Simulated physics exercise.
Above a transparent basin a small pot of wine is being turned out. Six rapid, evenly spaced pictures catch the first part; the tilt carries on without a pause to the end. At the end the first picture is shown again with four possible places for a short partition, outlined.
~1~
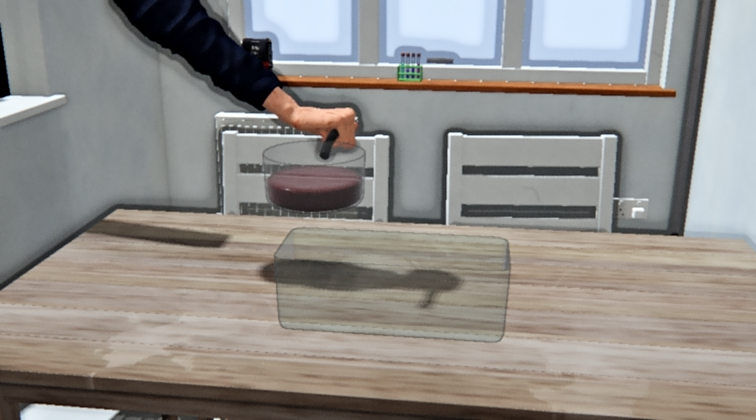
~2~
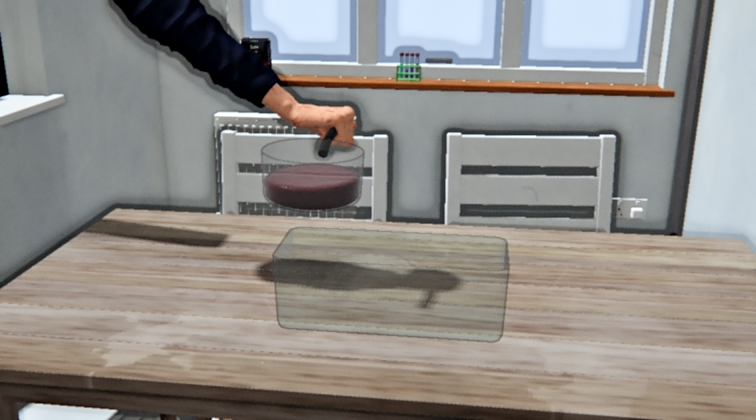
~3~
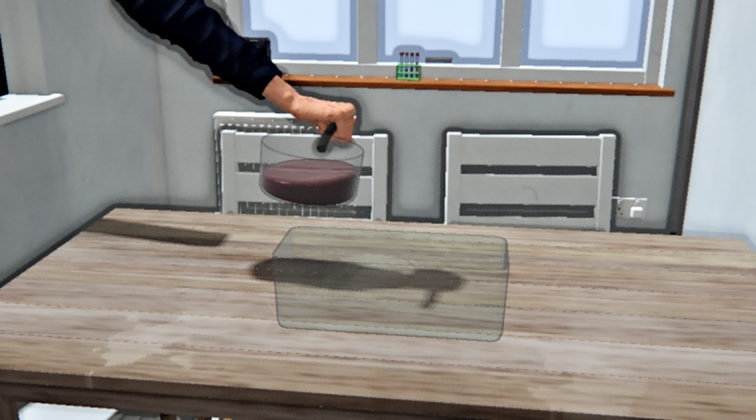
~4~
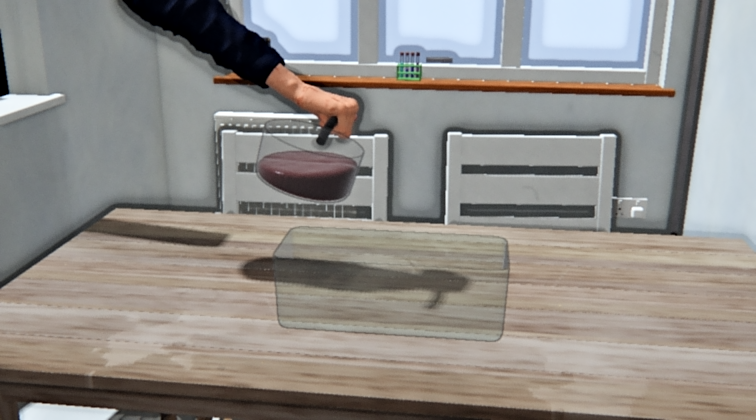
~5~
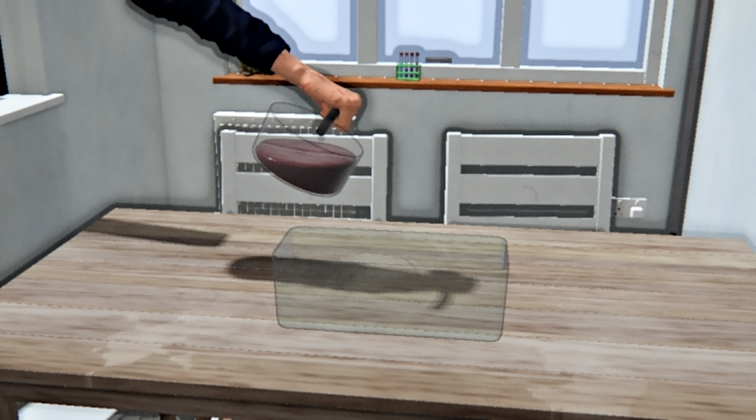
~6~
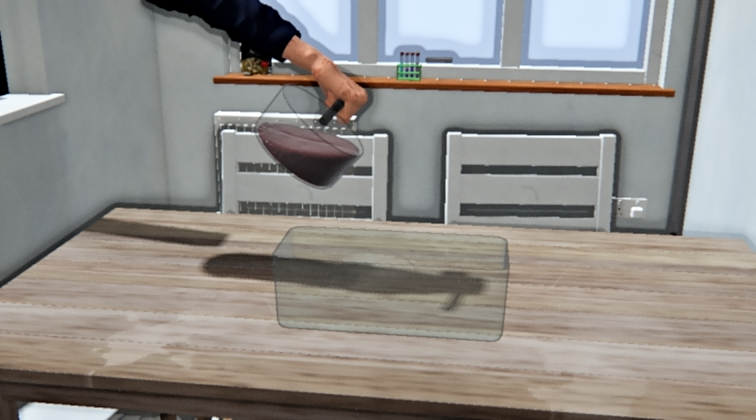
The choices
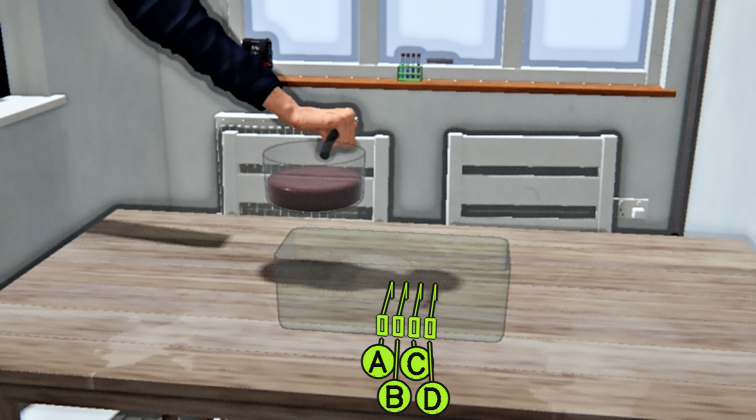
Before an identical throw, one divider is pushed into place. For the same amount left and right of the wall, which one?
Place D.
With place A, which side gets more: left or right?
More ends on the right.
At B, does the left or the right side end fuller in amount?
More ends on the right.
On the marked copy, A at (381, 339); B at (397, 340); C at (413, 341); D at (429, 342).
Choosing A, about 17 % ends left of the wall and 79 % right of it; 3 % is lost outside.
Choosing B, about 20 % ends left of the wall and 76 % right of it; 4 % is lost outside.
Choosing C, about 29 % ends left of the wall and 66 % right of it; 5 % is lost outside.
Choosing D, about 48 % ends left of the wall and 48 % right of it; 4 % is lost outside.
